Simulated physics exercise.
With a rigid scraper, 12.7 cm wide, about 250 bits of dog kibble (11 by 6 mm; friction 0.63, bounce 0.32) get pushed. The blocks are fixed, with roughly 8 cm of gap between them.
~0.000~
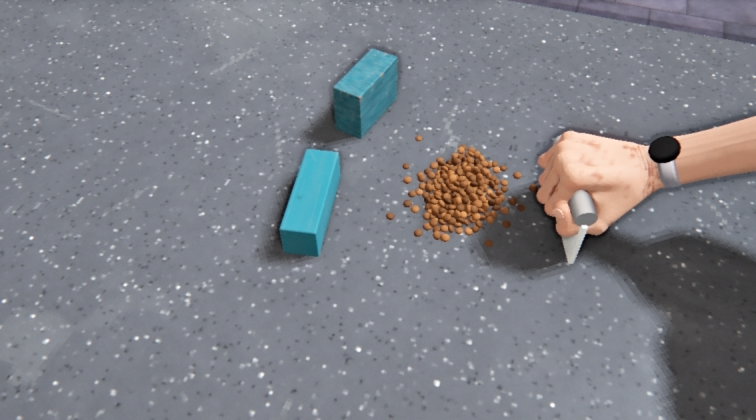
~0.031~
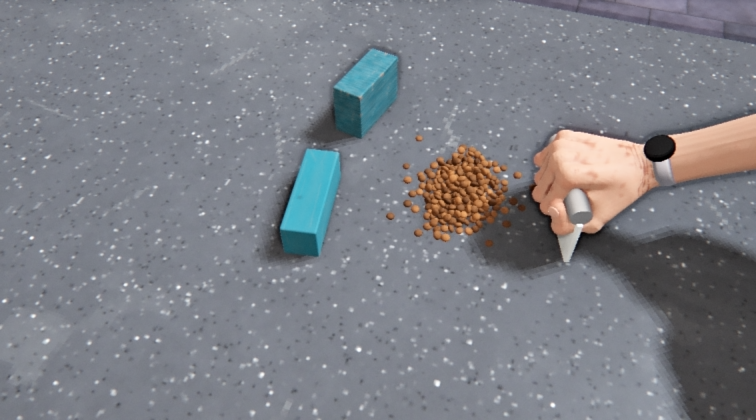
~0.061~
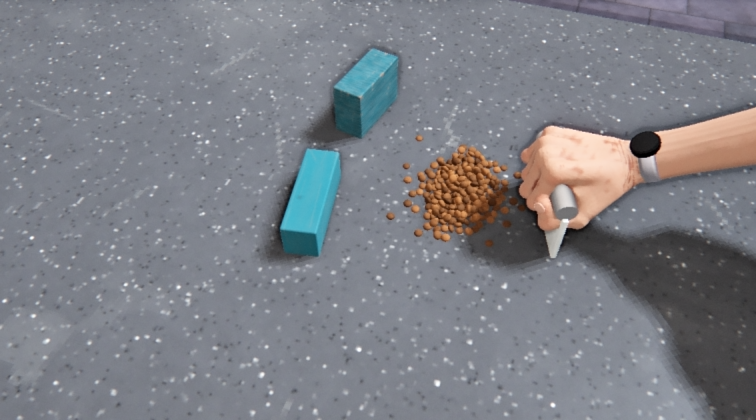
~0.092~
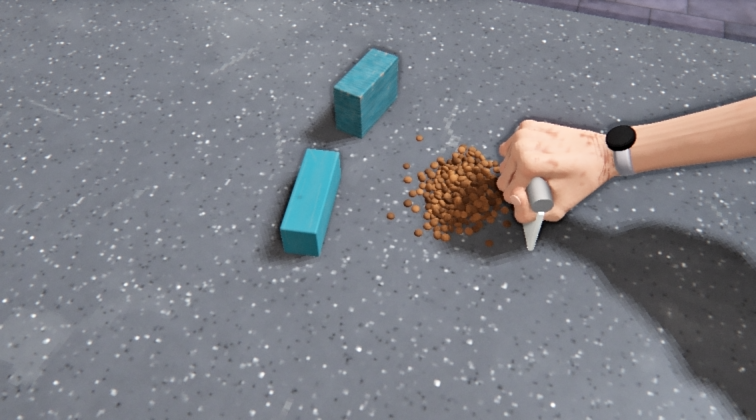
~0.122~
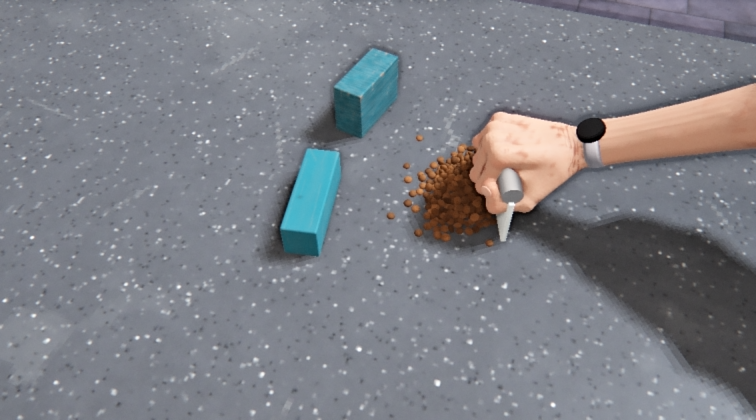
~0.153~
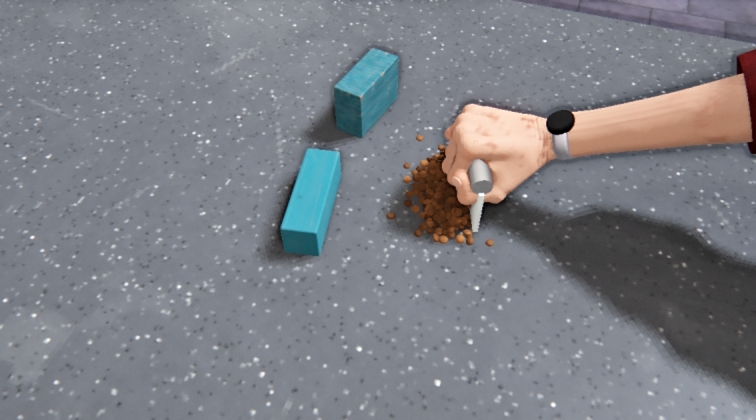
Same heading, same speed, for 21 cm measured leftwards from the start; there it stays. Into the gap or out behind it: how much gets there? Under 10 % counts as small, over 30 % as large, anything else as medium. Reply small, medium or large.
Medium.
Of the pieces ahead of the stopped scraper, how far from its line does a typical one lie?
It's around 6 cm.
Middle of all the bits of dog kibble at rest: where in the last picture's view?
Check roughly (359, 178) and you'll find the middle.
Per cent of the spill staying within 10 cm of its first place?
Share within range: Approx. 25 %.
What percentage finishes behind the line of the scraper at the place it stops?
Around 10 in a hundred.
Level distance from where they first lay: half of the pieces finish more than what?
Close to 14 cm, measured level.
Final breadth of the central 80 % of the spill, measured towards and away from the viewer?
I'd guess some 16 centimetres.
Then, at 0.27 s, scraper 21 cm from its start, spill 19 cm wide; held up before the blocks 100 %.
After 0.39 s, scraper 21 cm from its start, spill 21 cm wide; in or through the gap 15 %, held up before the blocks 85 %.
After 0.49 s, scraper 21 cm from its start, spill 21 cm wide; in or through the gap 15 %, held up before the blocks 80 %.
In the end, at 1.0 s, in or through the gap 15 %, round the near block 0 %, round the far block 0 %, held up before the blocks 80 %.
